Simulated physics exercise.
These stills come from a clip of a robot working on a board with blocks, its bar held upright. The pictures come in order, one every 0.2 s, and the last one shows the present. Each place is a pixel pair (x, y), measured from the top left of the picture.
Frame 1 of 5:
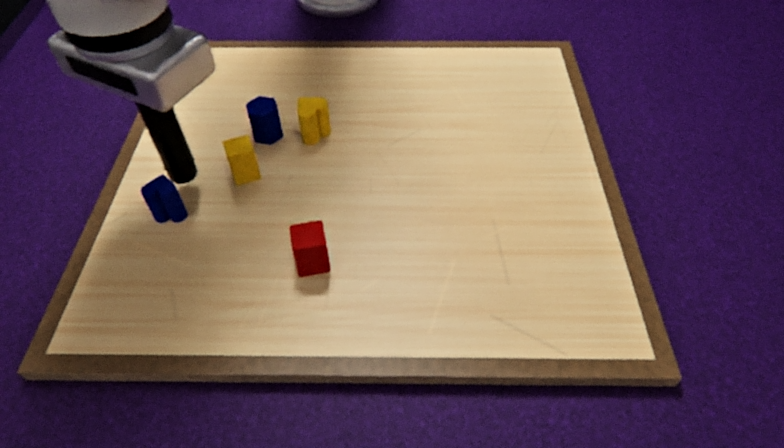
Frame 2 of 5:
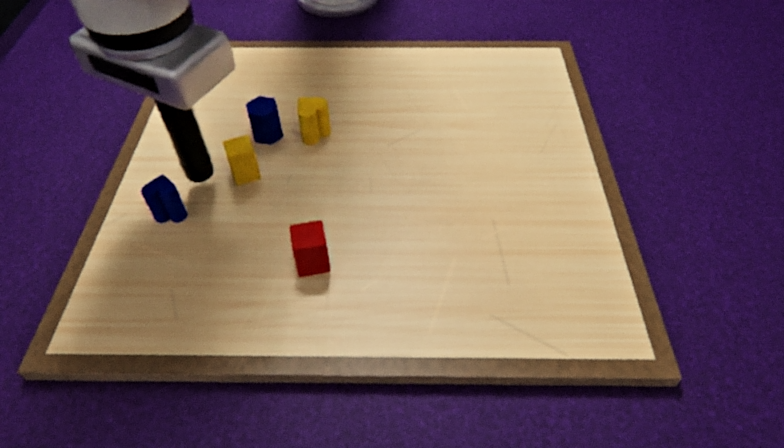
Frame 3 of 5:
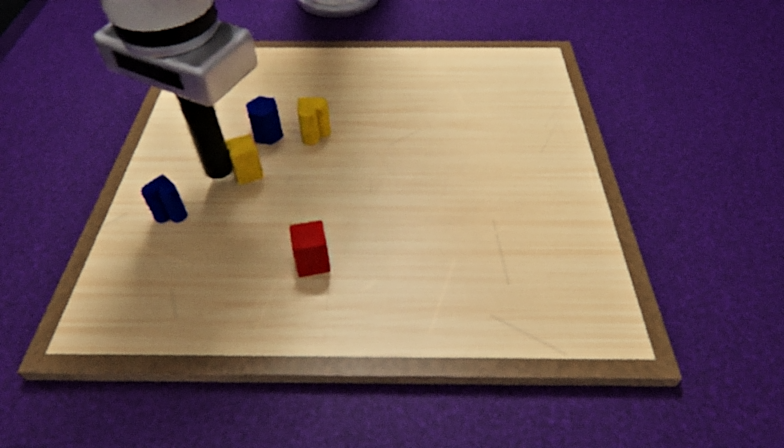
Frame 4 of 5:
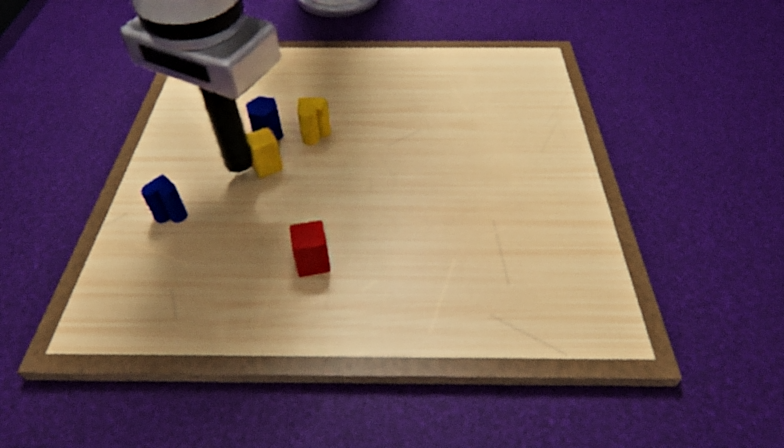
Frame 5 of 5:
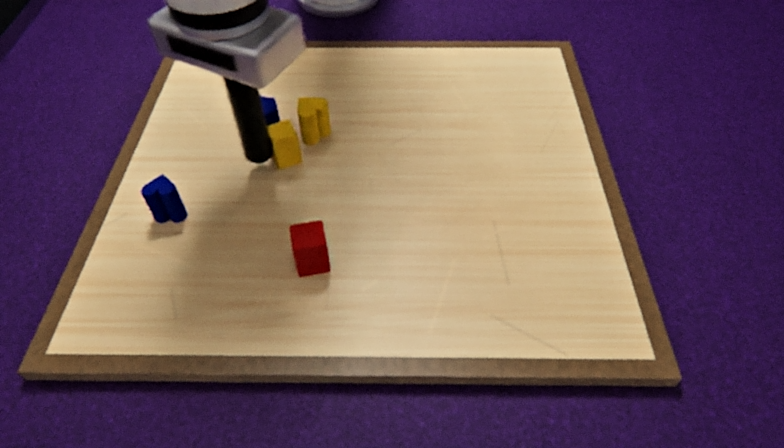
A robot arm with a black bar moved right across the wooden board, reached a small yellow block and pushed it right and slightly away, while the red, blue and other yellow blocks stayed put.
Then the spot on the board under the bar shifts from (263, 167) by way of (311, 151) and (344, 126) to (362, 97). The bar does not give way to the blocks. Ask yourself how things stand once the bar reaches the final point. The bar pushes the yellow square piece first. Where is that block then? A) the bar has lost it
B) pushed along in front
A: The bar has lost it.
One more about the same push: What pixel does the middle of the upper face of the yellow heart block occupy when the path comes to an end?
The top centre is at (337, 65).
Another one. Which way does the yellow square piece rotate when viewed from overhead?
If we look at it from overhead, the yellow square piece pivots clockwise.
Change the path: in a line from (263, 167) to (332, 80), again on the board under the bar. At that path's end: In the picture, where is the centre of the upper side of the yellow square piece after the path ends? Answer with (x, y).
The middle of its upper face will lie at (299, 121).
What follows on the original path. One third of the way, bar at (309, 138); yellow square piece at (331, 113); yellow heart block at (329, 94), turned 65° anticlockwise.
Two thirds of the way, bar at (344, 113); yellow square piece at (367, 99), turned 50° clockwise; yellow heart block at (336, 81), turned 115° anticlockwise.
At the end, bar at (362, 85); blue hexagon not moved; yellow square piece at (367, 99), turned 50° clockwise; yellow heart block at (337, 65), turned 155° anticlockwise.
